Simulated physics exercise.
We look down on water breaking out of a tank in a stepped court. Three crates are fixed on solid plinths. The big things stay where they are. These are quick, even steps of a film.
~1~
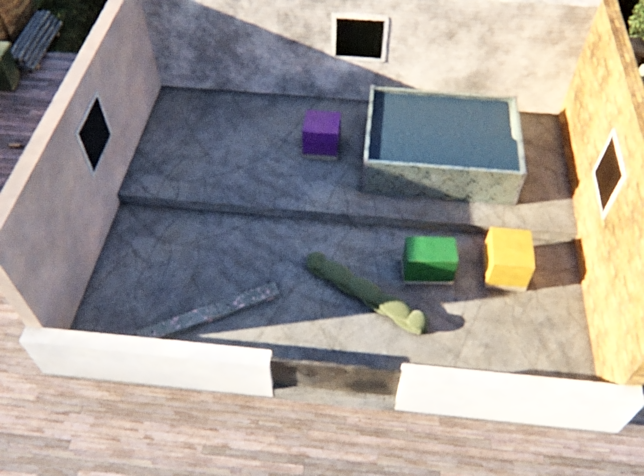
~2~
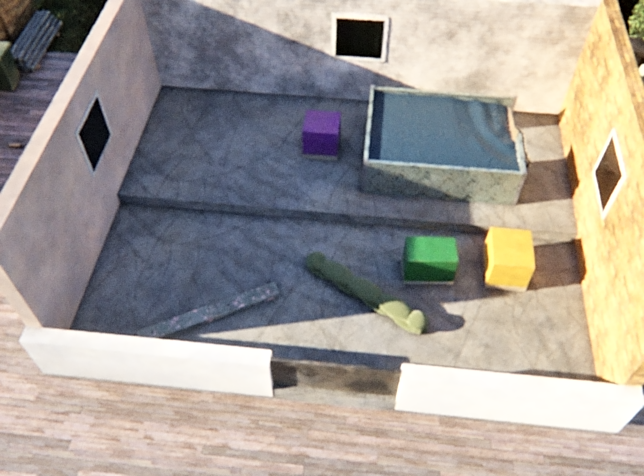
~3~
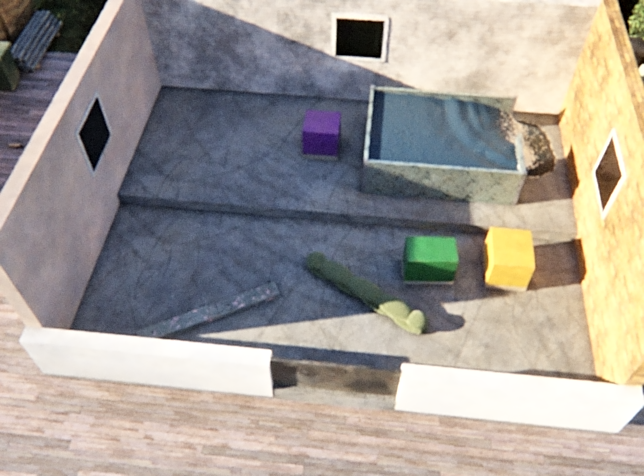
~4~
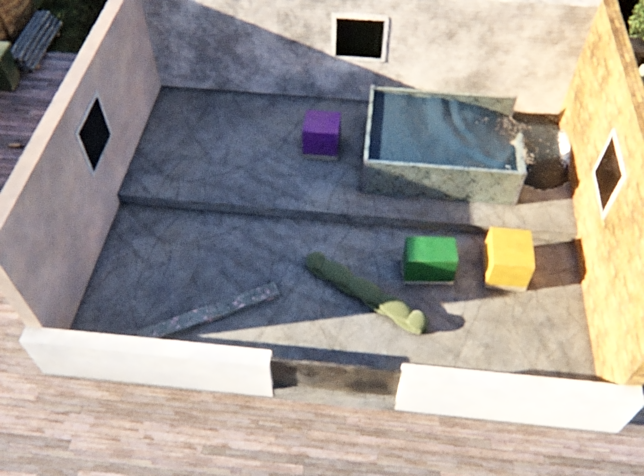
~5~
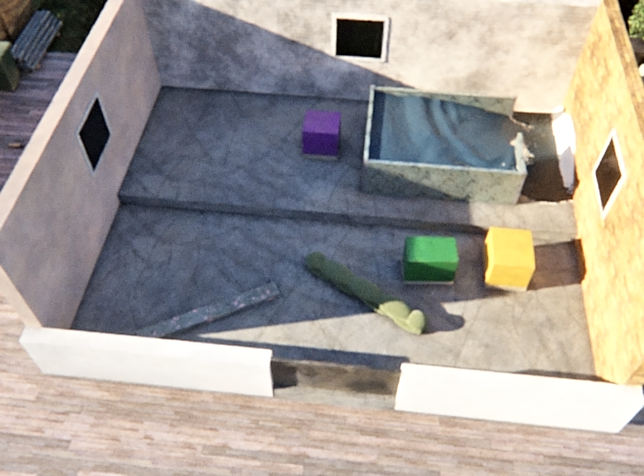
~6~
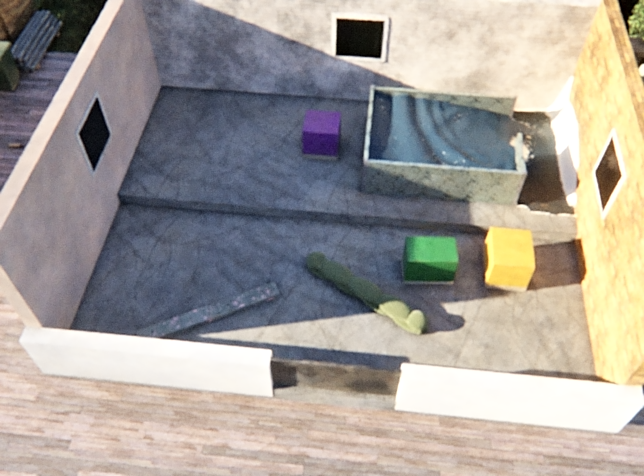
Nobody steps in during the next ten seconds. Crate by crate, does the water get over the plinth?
In the end: The green crate gets wet; the yellow crate gets wet; the purple crate stays dry.
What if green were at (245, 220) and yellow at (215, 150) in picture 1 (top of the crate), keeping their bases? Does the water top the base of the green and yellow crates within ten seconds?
The green crate is topped, the yellow crate escapes it.
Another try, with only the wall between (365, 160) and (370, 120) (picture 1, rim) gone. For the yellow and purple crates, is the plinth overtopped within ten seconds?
In short: Yellow escapes it; purple gets wet.
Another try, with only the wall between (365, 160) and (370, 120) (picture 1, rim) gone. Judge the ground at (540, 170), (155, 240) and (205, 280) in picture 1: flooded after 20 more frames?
In that order: Dry, flooded, wet.
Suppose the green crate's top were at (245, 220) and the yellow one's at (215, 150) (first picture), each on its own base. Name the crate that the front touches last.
It is the green one.
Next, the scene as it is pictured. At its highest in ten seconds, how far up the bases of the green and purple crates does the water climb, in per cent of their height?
About 140 and 50 per cent.
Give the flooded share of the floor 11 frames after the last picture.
Near 20 in a hundred.
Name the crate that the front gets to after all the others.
It is the purple crate.
A moment on, water covers 10 % of the floor; the green crate not reached, the yellow crate water round its plinth, the purple crate not reached.
Next, water covers 20 % of the floor; the green crate not reached, the yellow crate water round its plinth, the purple crate not reached.
Then, water covers 40 % of the floor; the green crate water round its plinth, the yellow crate water round its plinth, the purple crate water round its plinth.
Later, water covers 75 % of the floor; the green crate water round its plinth, the yellow crate water round its plinth, the purple crate water round its plinth.
In the end, water covers 85 % of the floor; the green crate was topped, the yellow crate was topped, the purple crate stayed above the water.
